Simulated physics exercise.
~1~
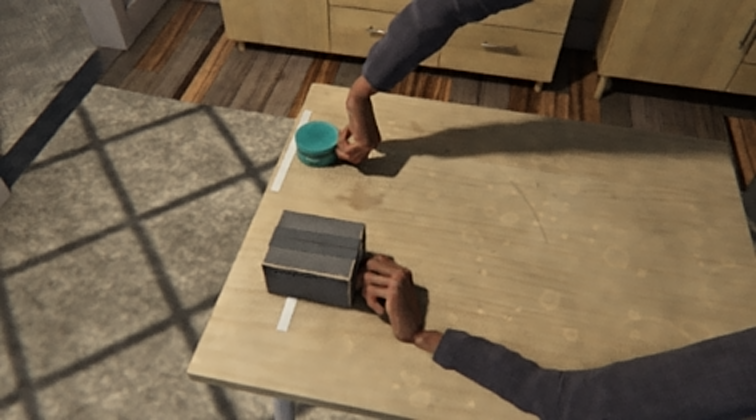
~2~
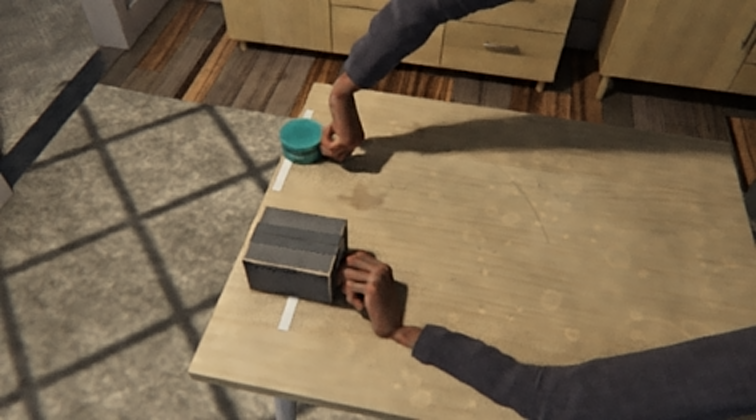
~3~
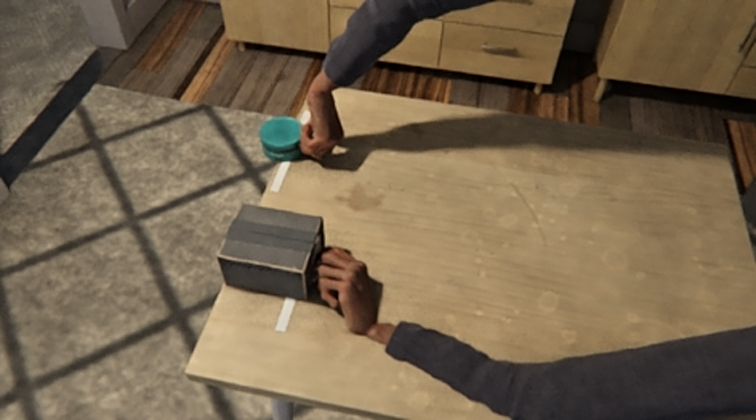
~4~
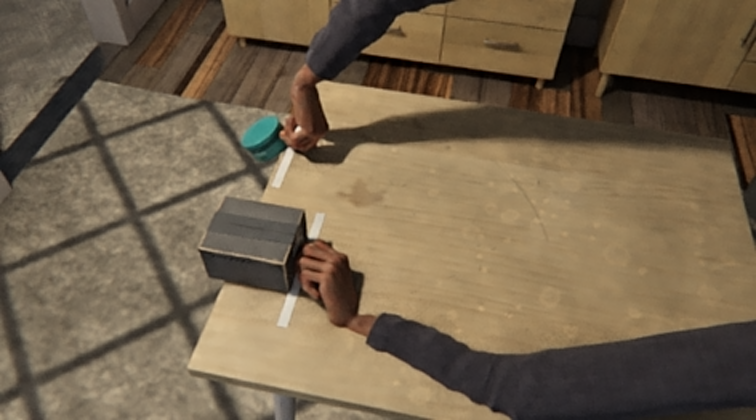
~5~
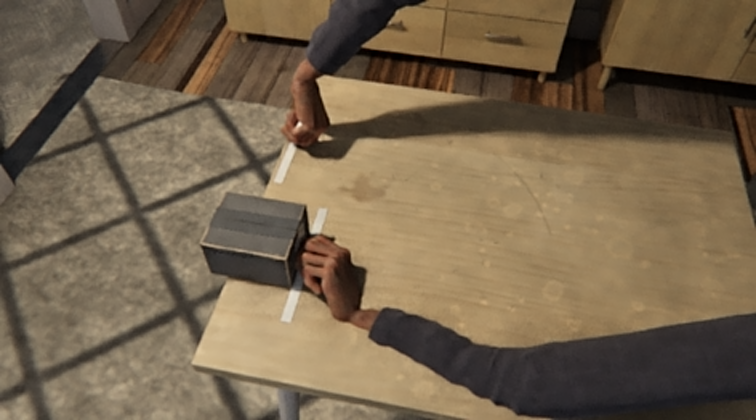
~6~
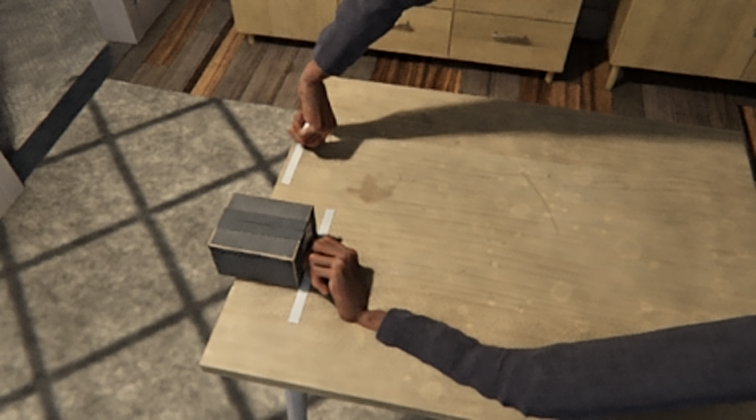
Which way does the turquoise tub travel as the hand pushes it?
The turquoise tub moves to the left, toward the table's left edge.
